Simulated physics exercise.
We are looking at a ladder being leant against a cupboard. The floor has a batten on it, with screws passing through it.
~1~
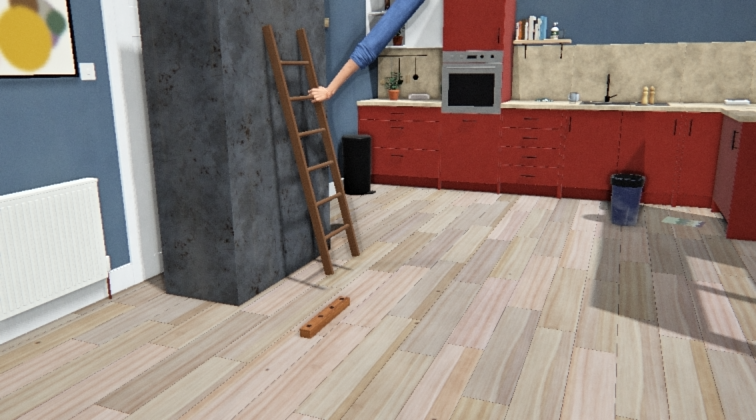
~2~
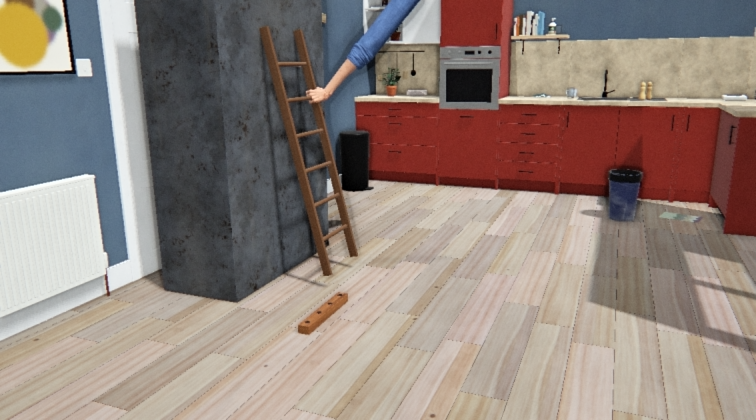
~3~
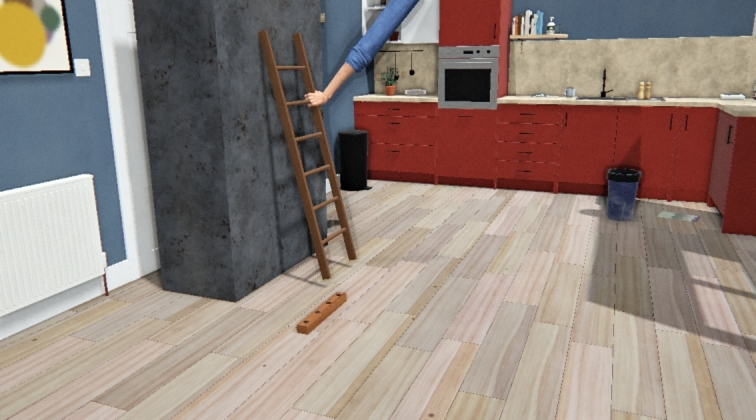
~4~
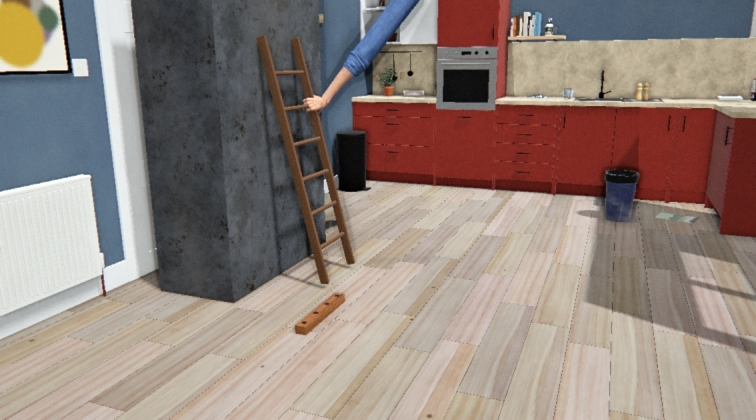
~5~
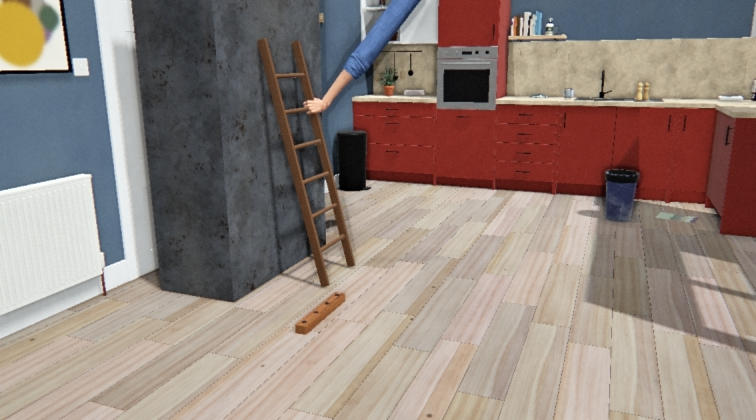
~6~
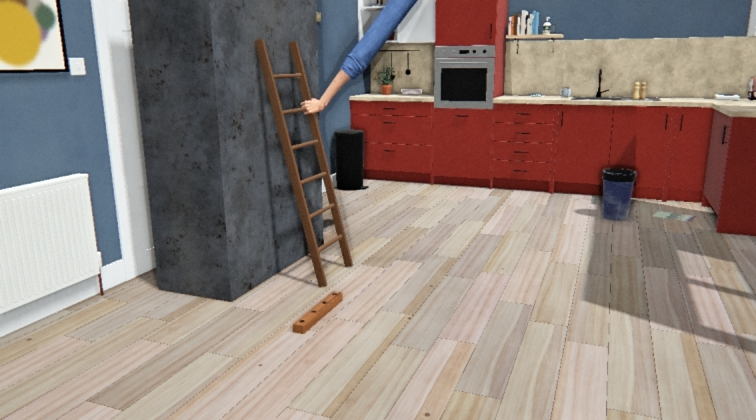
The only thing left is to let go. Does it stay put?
Yes.
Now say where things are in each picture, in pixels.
In the first frame, still on the way; brown ladder (315, 150); batten (326, 316).
In the second frame, still on the way; brown ladder (312, 151); batten (325, 312).
In the third frame, still on the way; brown ladder (311, 154); batten (323, 312).
In the fourth frame, still on the way; brown ladder (310, 159); batten (322, 312).
In the fifth frame, still on the way; brown ladder (310, 162); batten (322, 312).
In the sixth frame, in place, still held; brown ladder (308, 162); batten (319, 311).
Then, 0.34 s later than the last frame, brown ladder at rest near (308, 162).
When it is over, the brown ladder remains leaning, near (308, 162).
